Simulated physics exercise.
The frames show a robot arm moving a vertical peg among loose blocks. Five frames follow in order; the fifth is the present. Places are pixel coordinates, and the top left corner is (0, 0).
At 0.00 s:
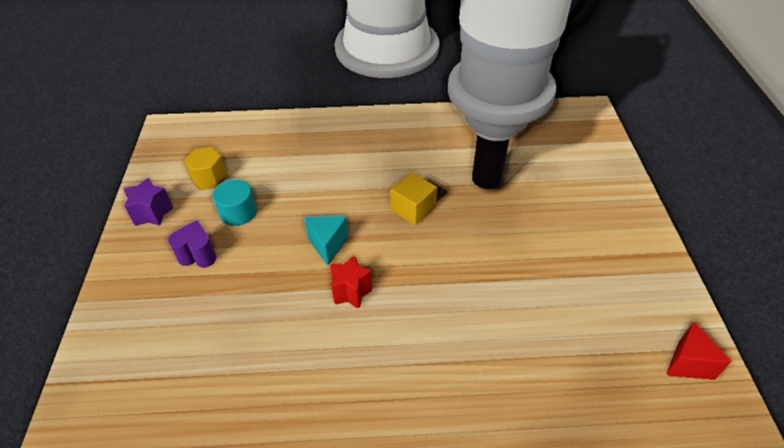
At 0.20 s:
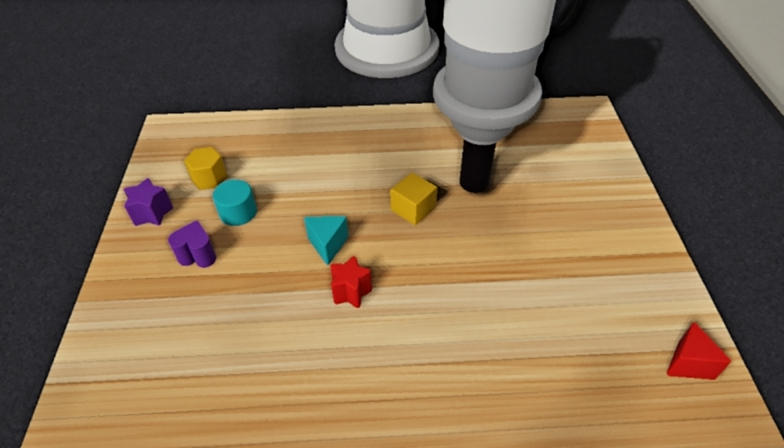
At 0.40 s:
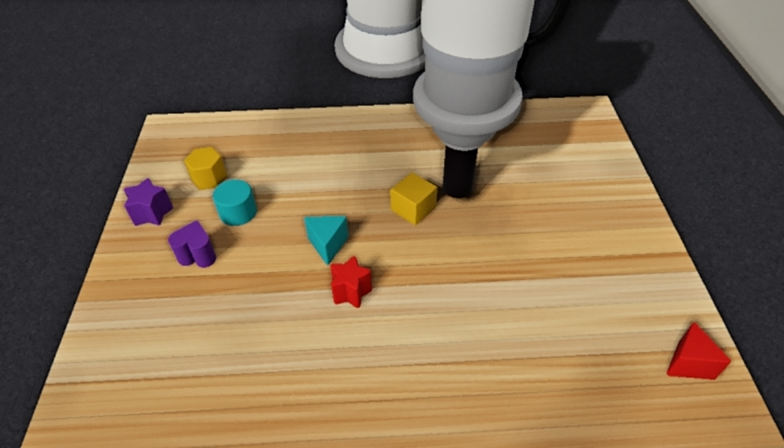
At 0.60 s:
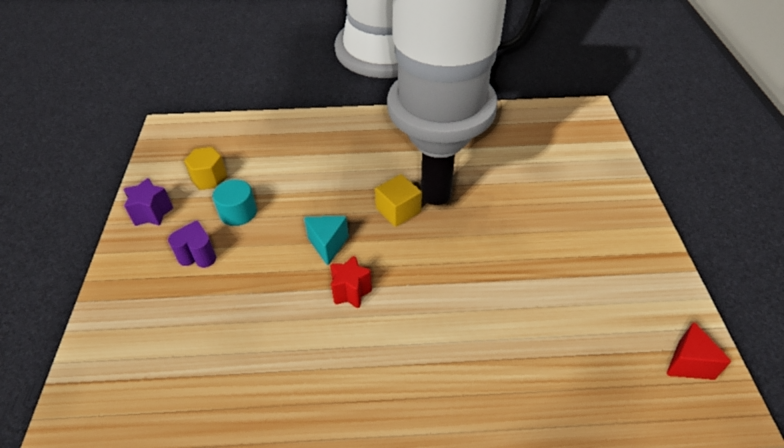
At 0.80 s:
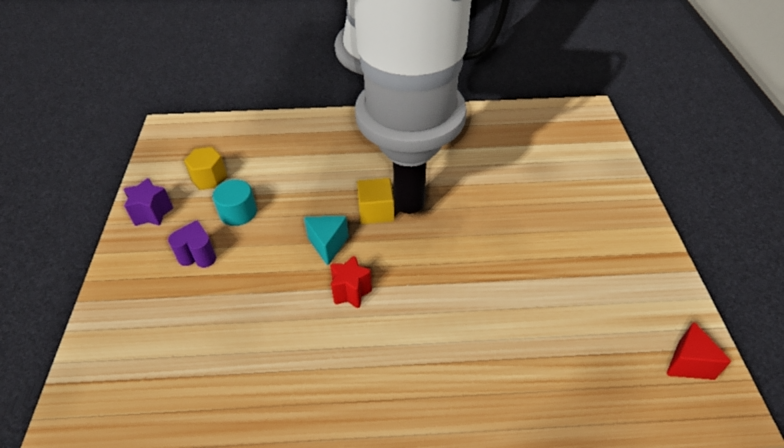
The robot arm's black peg moved left across the wooden board, met the yellow block and pushed it left toward the turquoise triangular block, while the red and purple pieces stayed still.
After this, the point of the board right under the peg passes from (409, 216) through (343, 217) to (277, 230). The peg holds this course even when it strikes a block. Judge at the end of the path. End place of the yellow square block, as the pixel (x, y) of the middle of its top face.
Somewhere near (310, 175).
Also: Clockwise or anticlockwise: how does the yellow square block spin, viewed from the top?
From above, clockwise.
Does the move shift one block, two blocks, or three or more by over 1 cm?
The number will come to 1.
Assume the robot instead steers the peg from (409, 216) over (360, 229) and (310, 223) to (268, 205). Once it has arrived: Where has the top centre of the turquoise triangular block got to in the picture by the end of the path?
Located at (299, 234).
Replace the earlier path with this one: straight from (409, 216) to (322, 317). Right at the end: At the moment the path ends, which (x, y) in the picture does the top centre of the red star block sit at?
About (325, 327).
What follows on the original path. One third of the way, peg at (364, 204); yellow square block at (336, 183), turned 45° clockwise.
Two thirds of the way, peg at (318, 205); yellow square block at (310, 175), turned 80° clockwise.
At the end, peg at (274, 218); turquoise triangular block still; yellow square block at (310, 175), turned 85° clockwise.
